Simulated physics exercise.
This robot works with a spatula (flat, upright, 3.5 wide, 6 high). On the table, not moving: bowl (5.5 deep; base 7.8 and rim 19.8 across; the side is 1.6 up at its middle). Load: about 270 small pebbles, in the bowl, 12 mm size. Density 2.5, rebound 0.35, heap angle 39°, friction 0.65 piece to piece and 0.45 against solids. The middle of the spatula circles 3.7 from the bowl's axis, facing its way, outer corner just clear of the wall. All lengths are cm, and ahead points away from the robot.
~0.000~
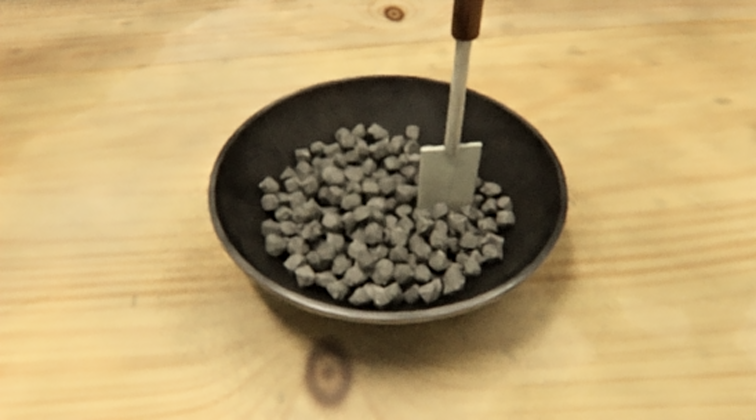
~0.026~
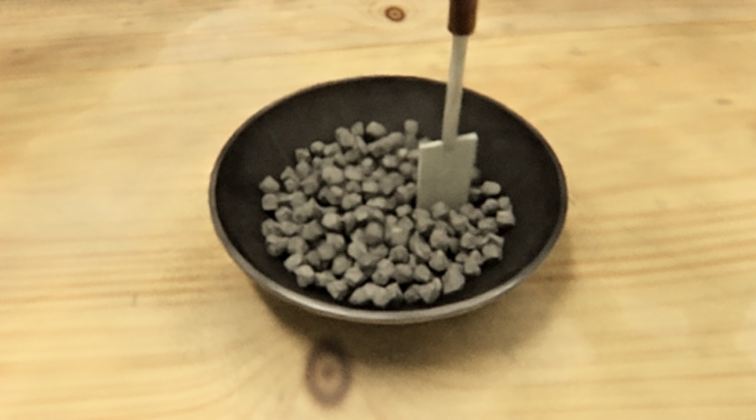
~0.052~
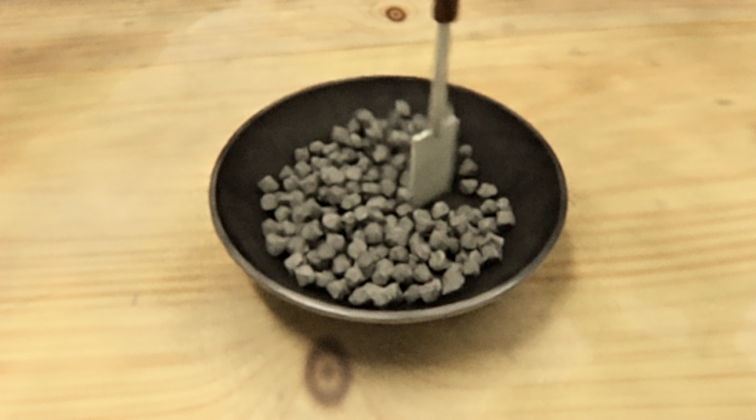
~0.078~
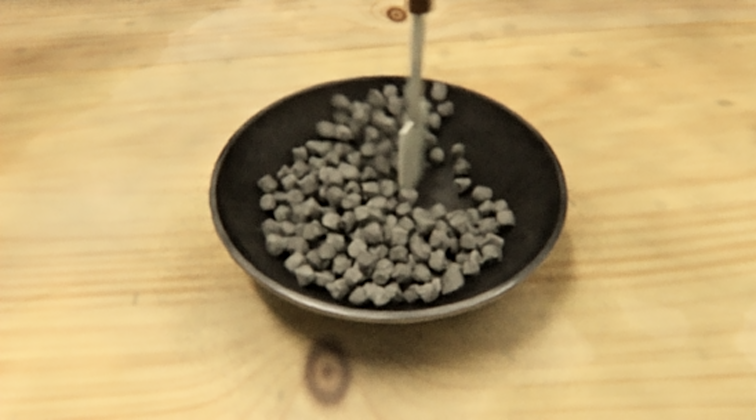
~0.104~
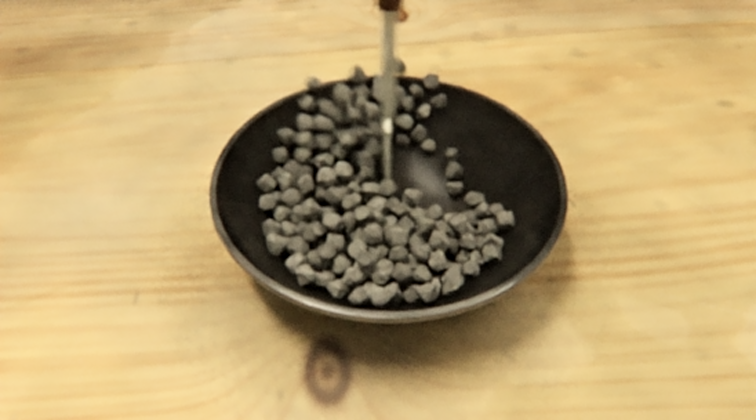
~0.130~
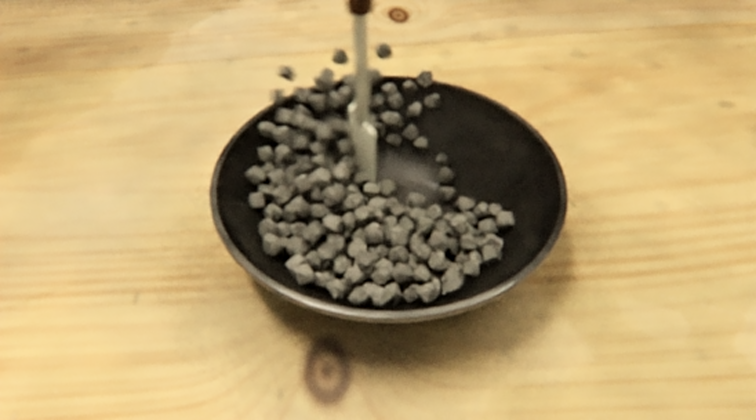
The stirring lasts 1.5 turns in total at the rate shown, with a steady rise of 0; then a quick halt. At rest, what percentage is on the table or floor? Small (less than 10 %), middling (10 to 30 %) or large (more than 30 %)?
Answer: Middling; 10 to 30 % of the small pebbles finish on the table or floor.
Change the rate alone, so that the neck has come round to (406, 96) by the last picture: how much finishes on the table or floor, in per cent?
About 10 per cent.
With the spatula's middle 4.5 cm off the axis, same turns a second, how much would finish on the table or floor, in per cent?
Then about 40 per cent.
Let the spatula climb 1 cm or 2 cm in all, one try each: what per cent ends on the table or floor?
About 20 and 15 per cent.
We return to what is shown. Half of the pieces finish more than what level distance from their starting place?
Roughly 8 cm.
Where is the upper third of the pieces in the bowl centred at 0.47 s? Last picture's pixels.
Near (434, 127).
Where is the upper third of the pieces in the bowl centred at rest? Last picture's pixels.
Near (329, 240).
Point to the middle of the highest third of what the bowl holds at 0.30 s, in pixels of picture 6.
Near (403, 260).
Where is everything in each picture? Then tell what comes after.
The spatula neck at (454, 125), 0° round; upper third of the load around (364, 203), from x 270 to 505, top at y 130; 273 in the bowl, in the first picture.
The spatula neck at (451, 120), 8° round; upper third of the load around (370, 195), from x 270 to 505, top at y 130, in the second picture.
The spatula neck at (437, 107), 31° round; upper third of the load around (370, 185), from x 270 to 505, top at y 110, in the third picture.
The spatula neck at (415, 97), 56° round; upper third of the load around (364, 166), from x 270 to 505, top at y 90, in the fourth picture.
The spatula neck at (388, 94), 82° round; upper third of the load around (350, 142), from x 265 to 505, top at y 65, in the fifth picture.
The spatula neck at (362, 97), 107° round; upper third of the load around (327, 143), from x 255 to 505, top at y 50; 270 in the bowl, 3 in flight or on the tool, in the sixth picture.
After 0.30 s, 272° round, highest piece 8 above the table; 242 in the bowl, 13 on the table or floor, 18 in flight or on the tool.
After 0.47 s, 78° round, highest piece 7 above the table; 224 in the bowl, 47 on the table or floor, 2 in flight or on the tool.
After 0.76 s, 180° round, highest piece 5 above the table; 213 in the bowl, 60 on the table or floor.
After 1.46 s, 180° round, highest piece 5 above the table; 213 in the bowl, 60 on the table or floor.
In the end, 213 in the bowl, 60 on the table or floor. That is 22 % on the table or floor.
